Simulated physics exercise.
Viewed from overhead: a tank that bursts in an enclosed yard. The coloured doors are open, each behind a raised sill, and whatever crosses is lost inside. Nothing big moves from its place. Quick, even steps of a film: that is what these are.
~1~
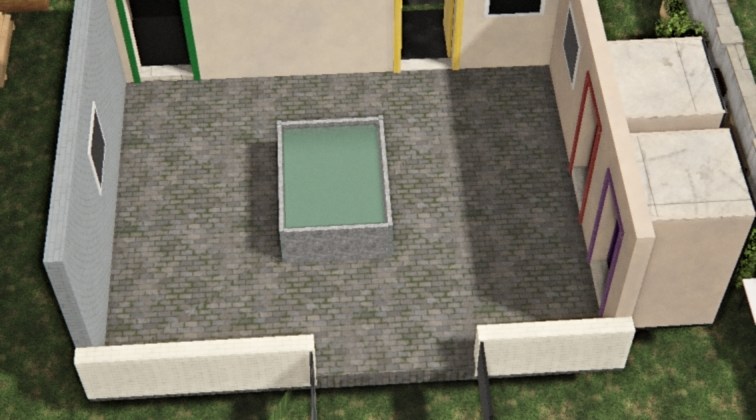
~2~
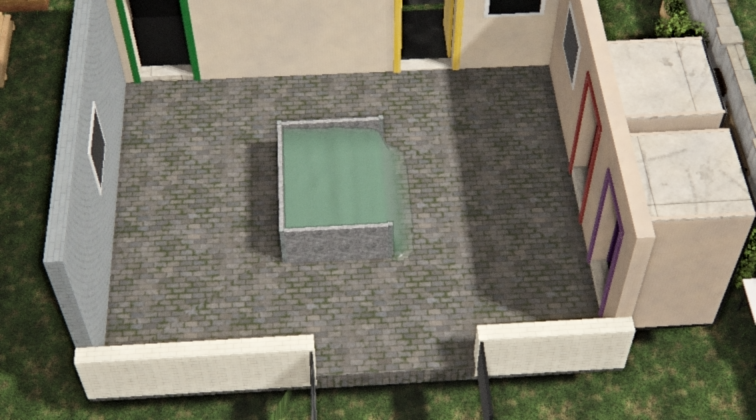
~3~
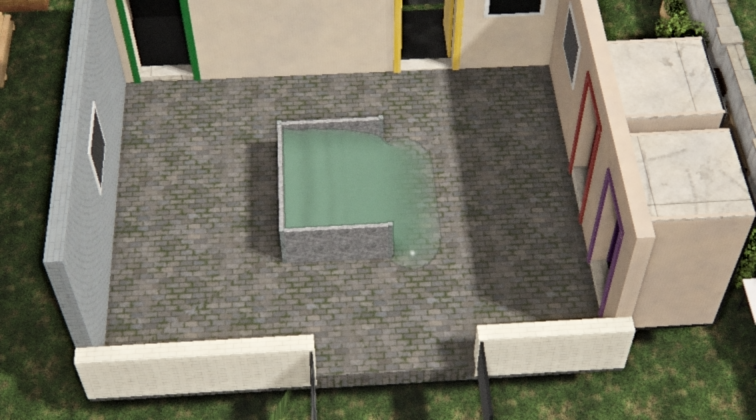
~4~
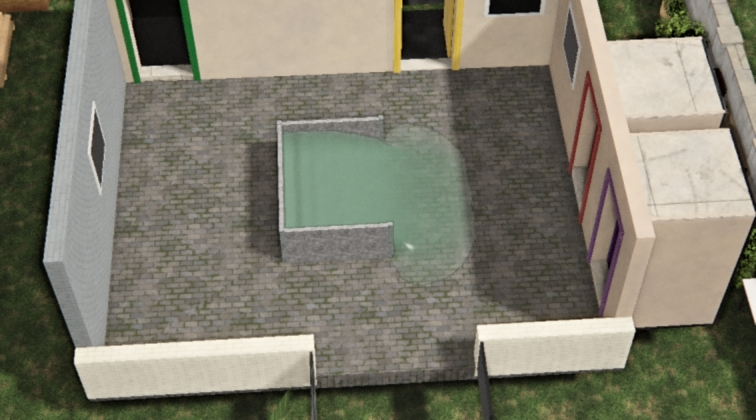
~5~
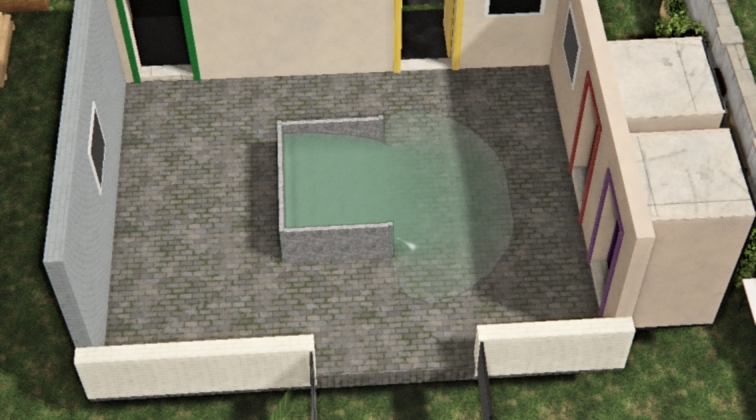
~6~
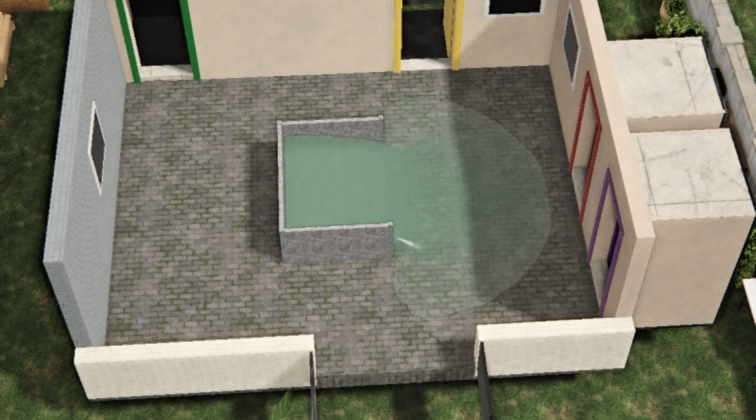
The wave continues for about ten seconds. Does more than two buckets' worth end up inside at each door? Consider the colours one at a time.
The green door no, two at most; the red door yes, more than two; the purple door yes, more than two; the yellow door yes, more than two.
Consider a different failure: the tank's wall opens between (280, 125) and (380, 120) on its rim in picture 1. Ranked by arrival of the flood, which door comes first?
My pick: The door marked yellow.
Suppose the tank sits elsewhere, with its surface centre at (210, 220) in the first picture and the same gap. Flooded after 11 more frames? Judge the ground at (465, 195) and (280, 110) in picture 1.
In that order: Submerged and untouched.
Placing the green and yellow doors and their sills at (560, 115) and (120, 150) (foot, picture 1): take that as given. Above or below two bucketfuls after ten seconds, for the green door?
The green door is swamped.
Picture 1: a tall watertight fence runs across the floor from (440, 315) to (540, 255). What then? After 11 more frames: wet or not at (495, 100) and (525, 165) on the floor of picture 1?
Result, in order: Swamped / swamped.
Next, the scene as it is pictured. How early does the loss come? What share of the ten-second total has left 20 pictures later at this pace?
Estimate: Some 55 %.
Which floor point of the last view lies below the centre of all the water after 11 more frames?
Close to (472, 195).
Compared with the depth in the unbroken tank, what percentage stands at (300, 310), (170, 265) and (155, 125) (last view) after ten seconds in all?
Approx. values, in order: 4 %, 6 %, 6 %.
A moment on, water covers 35 % of the floor; the green door not reached, the red door over two buckets in, the purple door under two buckets in, the yellow door wet at the sill, nothing in.
Next, water covers 35 % of the floor; the green door not reached, the red door far over two buckets in, the purple door over two buckets in, the yellow door wet at the sill, nothing in.
Then, water covers 45 % of the floor; the green door not reached, the red door far over two buckets in, the purple door over two buckets in, the yellow door under two buckets in.
Later, water covers 85 % of the floor; the green door wet at the sill, nothing in, the red door far over two buckets in, the purple door far over two buckets in, the yellow door over two buckets in.
In the end, water covers 95 % of the floor; the green door wet at the sill, nothing in, the red door far over two buckets in, the purple door far over two buckets in, the yellow door over two buckets in.
